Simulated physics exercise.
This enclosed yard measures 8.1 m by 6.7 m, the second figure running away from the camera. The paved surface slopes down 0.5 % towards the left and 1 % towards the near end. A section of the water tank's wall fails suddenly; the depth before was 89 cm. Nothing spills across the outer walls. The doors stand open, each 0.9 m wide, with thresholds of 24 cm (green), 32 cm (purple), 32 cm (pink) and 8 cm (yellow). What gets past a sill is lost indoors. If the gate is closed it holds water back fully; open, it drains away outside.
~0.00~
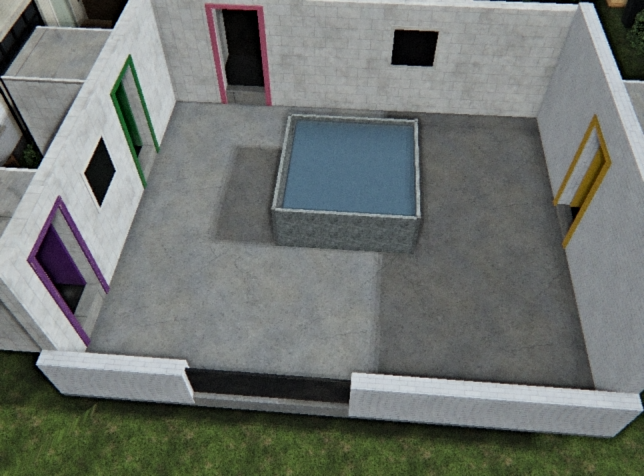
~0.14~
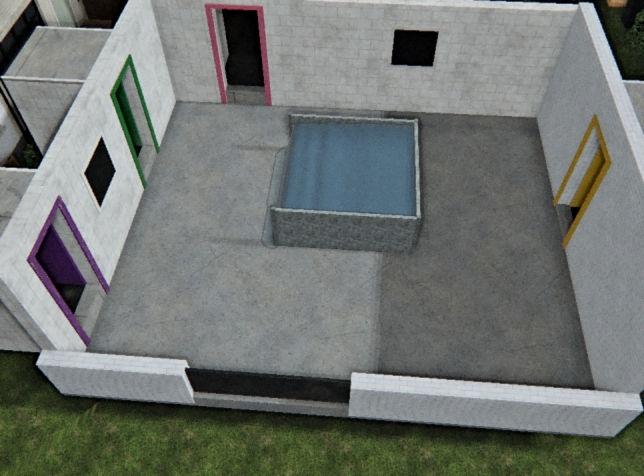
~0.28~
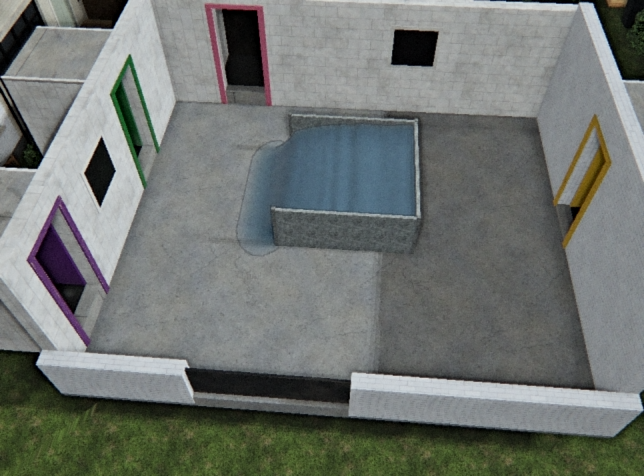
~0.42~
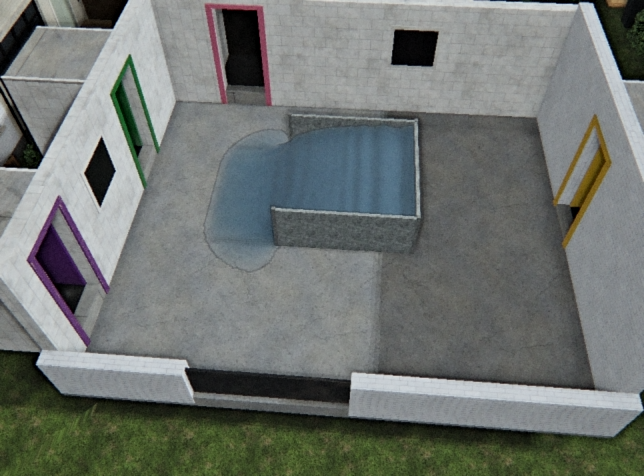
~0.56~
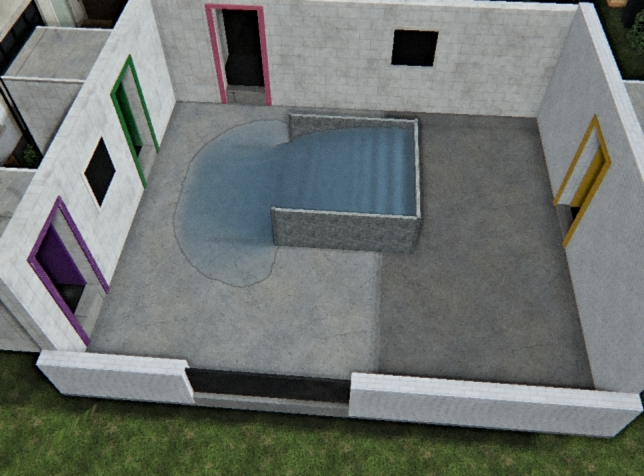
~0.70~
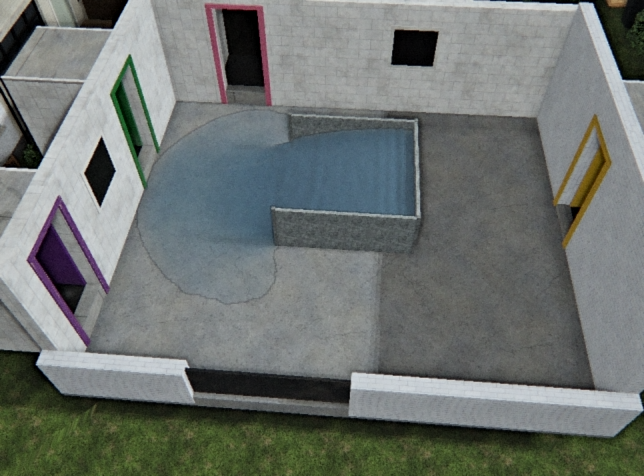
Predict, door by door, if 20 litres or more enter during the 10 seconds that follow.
Door by door: At the green door it exceeds the limit; at the purple door it does not reach the limit; at the pink door it does not reach the limit; at the yellow door it passes the limit.
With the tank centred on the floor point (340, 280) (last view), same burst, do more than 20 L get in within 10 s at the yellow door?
Against that limit: Yellow above.
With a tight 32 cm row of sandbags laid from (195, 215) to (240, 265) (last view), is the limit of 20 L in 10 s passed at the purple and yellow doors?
Then: Purple under, yellow under.
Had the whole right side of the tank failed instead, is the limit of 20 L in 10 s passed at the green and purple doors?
Then: Green under, purple under.
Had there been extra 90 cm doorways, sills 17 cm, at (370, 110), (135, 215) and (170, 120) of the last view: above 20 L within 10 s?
In turn: Under, above, above.
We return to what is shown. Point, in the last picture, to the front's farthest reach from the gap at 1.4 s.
Near (93, 333).
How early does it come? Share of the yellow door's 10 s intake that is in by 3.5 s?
About 0 per cent.
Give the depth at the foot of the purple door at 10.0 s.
Roughly 12.5 cm deep.
After 1.4 s water covers 30 % of the floor and is deepest (54 cm) near (147, 209); green door 54 cm at the sill, 102 L in, purple door 14 cm at the sill, 0 L in, pink door 11 cm at the sill, 0 L in, yellow door not reached.
After 2.2 s water covers 35 % of the floor and is deepest (60 cm) near (78, 373); green door 49 cm at the sill, 254 L in, purple door 25 cm at the sill, 0 L in, pink door 11 cm at the sill, 0 L in, yellow door not reached.
After 3.5 s water covers 50 % of the floor and is deepest (42 cm) near (78, 373); green door 31 cm at the sill, 369 L in, purple door 25 cm at the sill, 1 L in, pink door 21 cm at the sill, 0 L in, yellow door not reached.
After 6.0 s water covers 90 % of the floor and is deepest (26 cm) near (525, 127); green door 14 cm at the sill, 382 L in, purple door 21 cm at the sill, 3 L in, pink door 12 cm at the sill, 0 L in, yellow door 6 cm at the sill, 0 L in.
After 10.0 s water covers 100 % of the floor and is deepest (20 cm) near (419, 232); green door 8 cm at the sill, 382 L in, purple door 12 cm at the sill, 3 L in, pink door 4 cm at the sill, 0 L in, yellow door 15 cm at the sill, 85 L in.
